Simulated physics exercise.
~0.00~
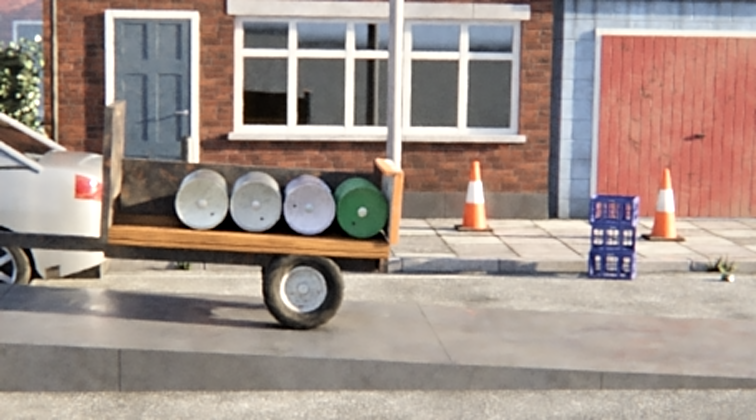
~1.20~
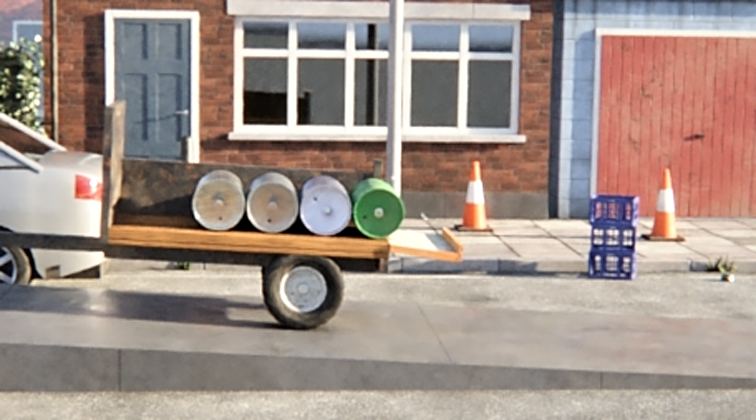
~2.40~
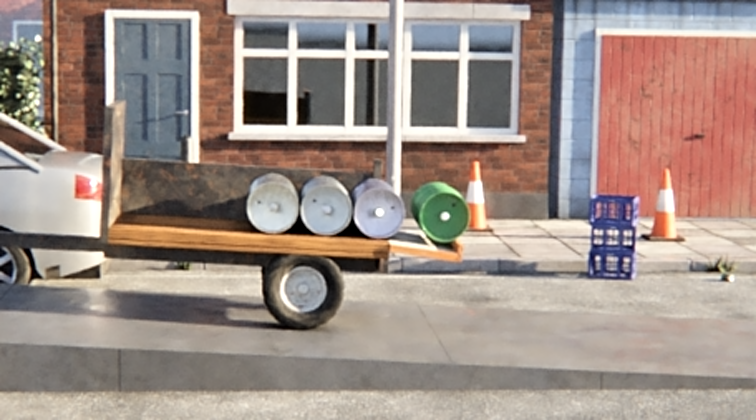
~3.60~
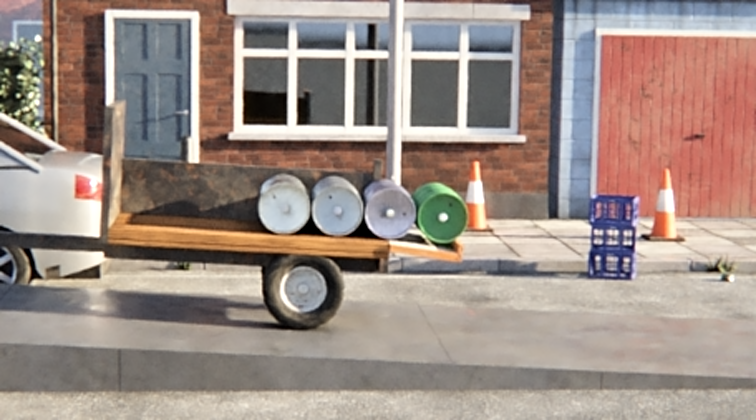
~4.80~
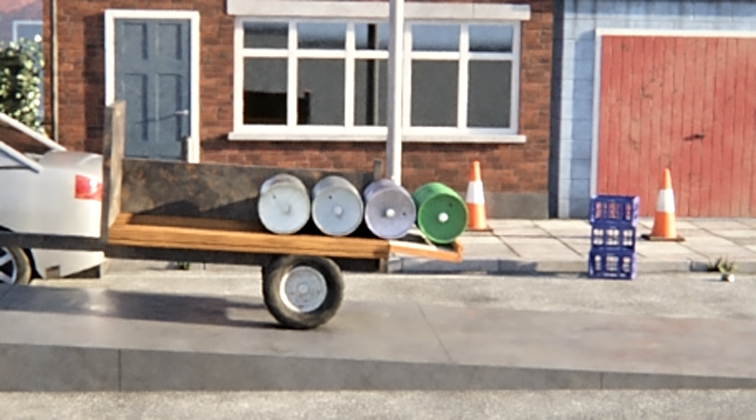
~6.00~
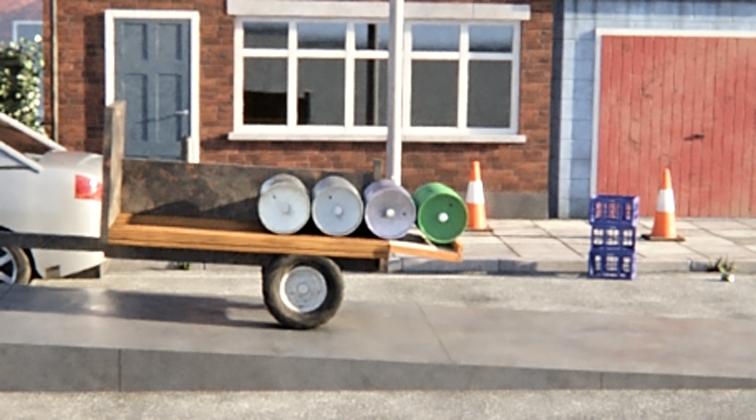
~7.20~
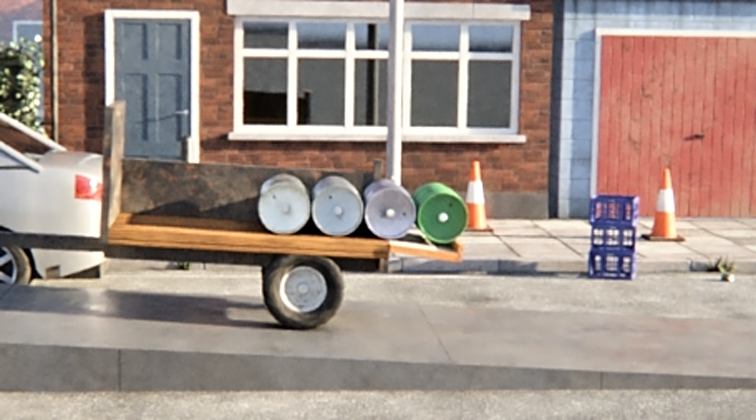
On a street outside a brick house with a grey door, a flat trailer stands behind a white car, carrying three silvery kegs and a green one lying on their sides in a row. The green keg sits at the right end, against the raised wooden tailgate. The tailgate drops open to the right, and the kegs begin rolling after it. The green one leads the row across the bed and onto the lowered gate. There it stops near the outer edge, the others lined up behind it, and all four stay on the trailer, motionless.
